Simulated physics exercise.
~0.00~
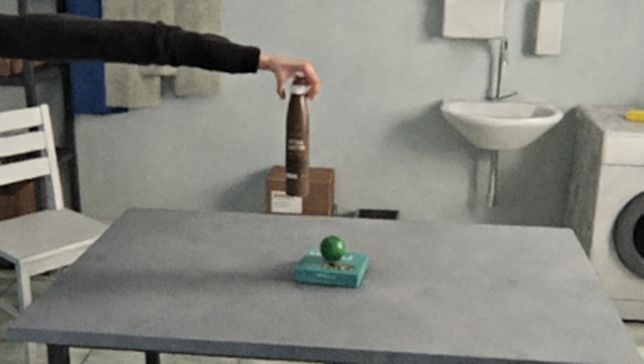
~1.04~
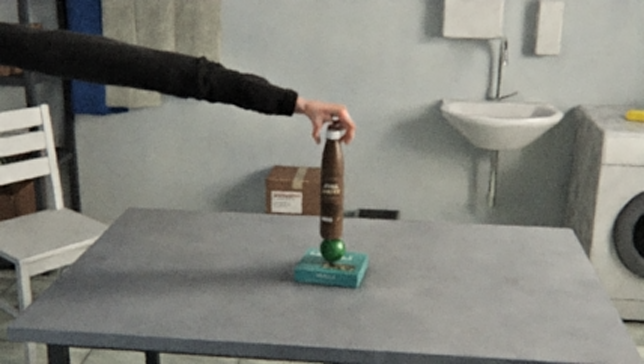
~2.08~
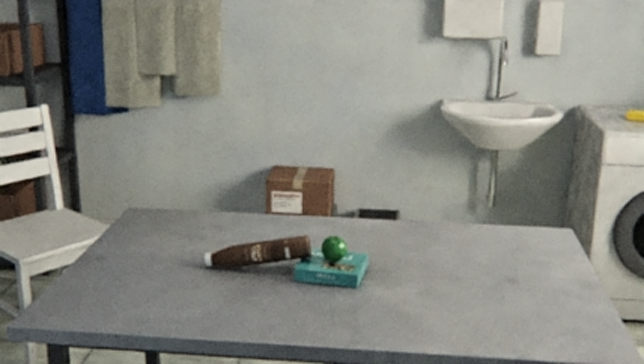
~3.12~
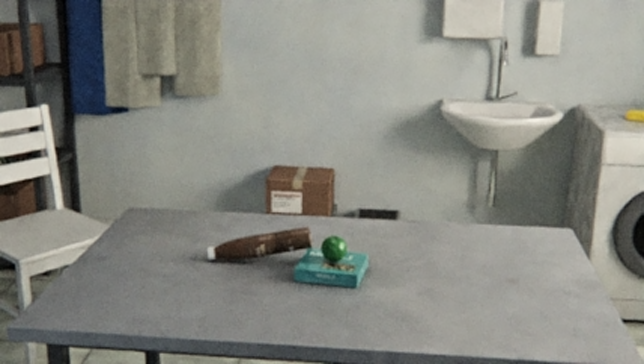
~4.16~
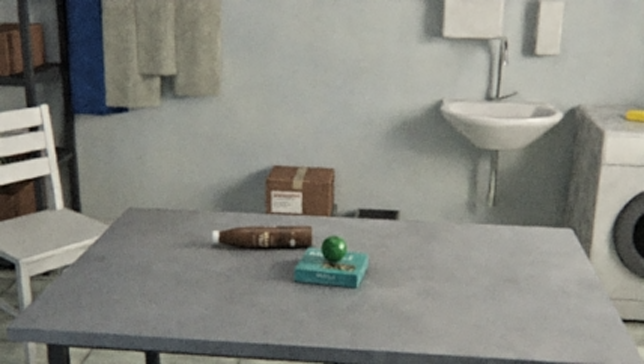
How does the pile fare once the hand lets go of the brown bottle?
The pile gives way, with the brown bottle falling to the left and ending on its side on the table. The green ball stays on the turquoise packet.
